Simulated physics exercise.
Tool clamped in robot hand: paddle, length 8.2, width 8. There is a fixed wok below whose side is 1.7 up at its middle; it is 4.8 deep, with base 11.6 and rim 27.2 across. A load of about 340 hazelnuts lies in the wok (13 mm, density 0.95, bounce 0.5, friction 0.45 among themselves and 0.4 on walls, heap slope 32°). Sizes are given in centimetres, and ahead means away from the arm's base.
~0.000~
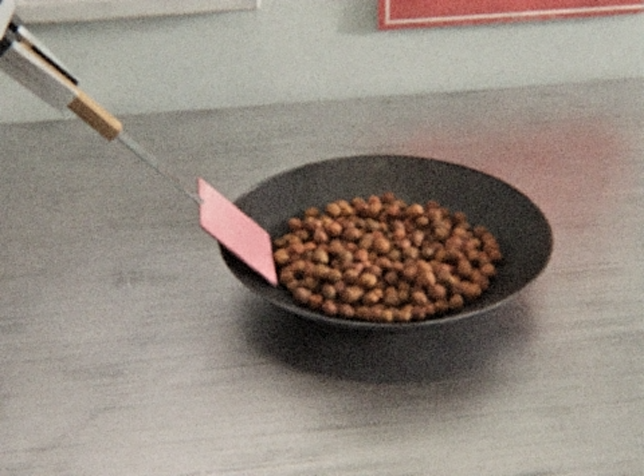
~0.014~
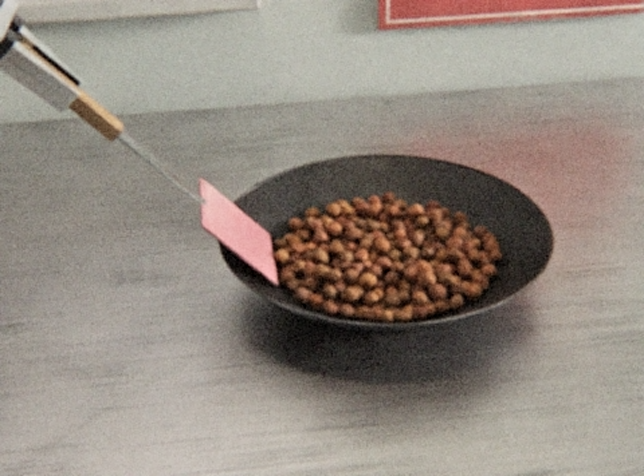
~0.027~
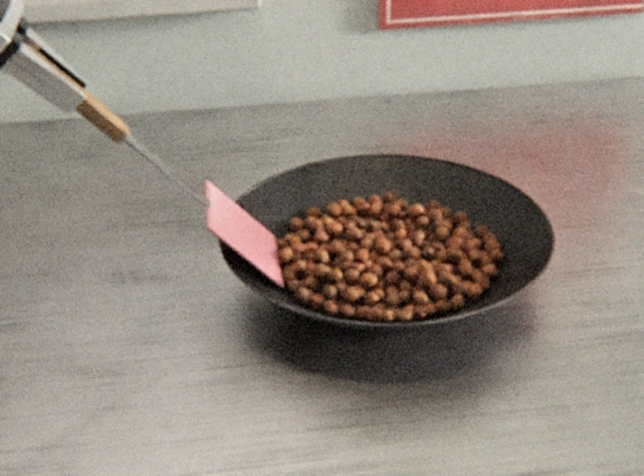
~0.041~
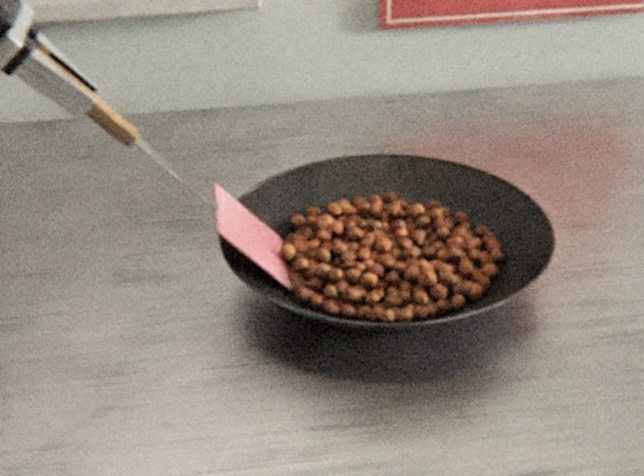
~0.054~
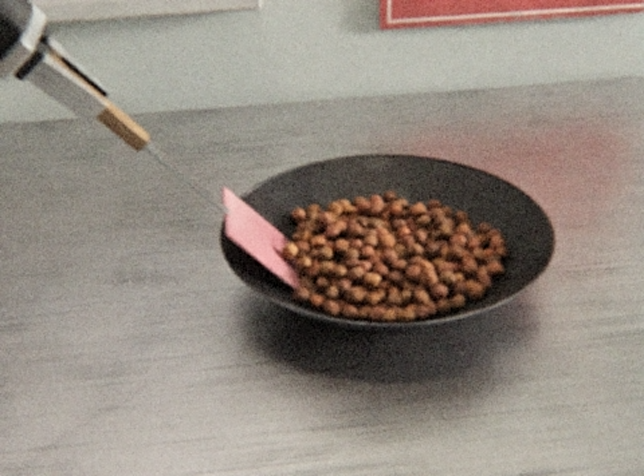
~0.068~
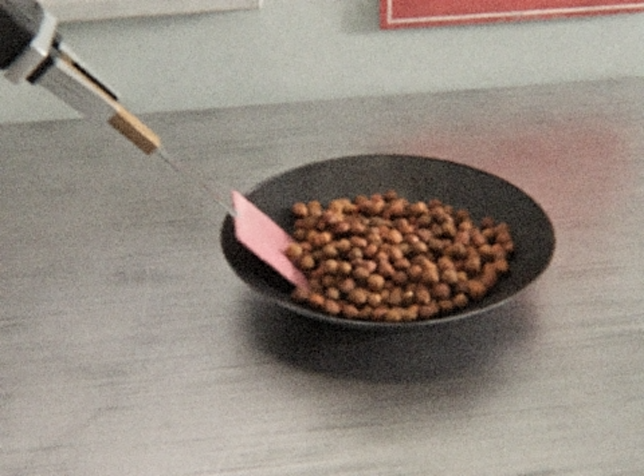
Robot arm holding a pink paddle at the left edge of a dark wok, then pushing slightly rightward into the heaped hazelnuts.
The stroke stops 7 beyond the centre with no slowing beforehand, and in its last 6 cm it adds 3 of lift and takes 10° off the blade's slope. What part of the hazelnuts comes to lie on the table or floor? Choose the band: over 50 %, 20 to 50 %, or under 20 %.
Under 20 %.
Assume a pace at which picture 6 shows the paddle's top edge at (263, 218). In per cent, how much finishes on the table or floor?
About 25 per cent.
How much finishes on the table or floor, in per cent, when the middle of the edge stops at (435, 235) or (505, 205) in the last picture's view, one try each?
Close to 0 and close to 30 per cent, respectively.
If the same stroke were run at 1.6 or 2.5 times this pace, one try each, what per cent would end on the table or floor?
20 and 40 %.
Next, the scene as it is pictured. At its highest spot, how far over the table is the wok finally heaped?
Roughly 6.5 centimetres.
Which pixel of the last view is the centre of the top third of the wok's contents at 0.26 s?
Centre: Approx. (470, 229) in the last view.
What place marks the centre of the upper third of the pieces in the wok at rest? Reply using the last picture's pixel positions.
It is centred near (488, 223).
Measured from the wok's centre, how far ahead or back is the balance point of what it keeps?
About 4.5 centimetres ahead.
After 0.17 s, sloping 48°, highest piece 5 above the table; 341 in the wok.
After 0.26 s, sloping 44°, highest piece 6 above the table; 341 in the wok.
After 0.51 s, sloping 38°, highest piece 7 above the table; 334 in the wok, 4 on the table or floor, 3 on the blade or in flight.
After 1.56 s, sloping 38°, highest piece 6 above the table; 334 in the wok, 7 on the table or floor.
At rest, 334 in the wok, 7 on the table or floor. That is 2 % on the table or floor.
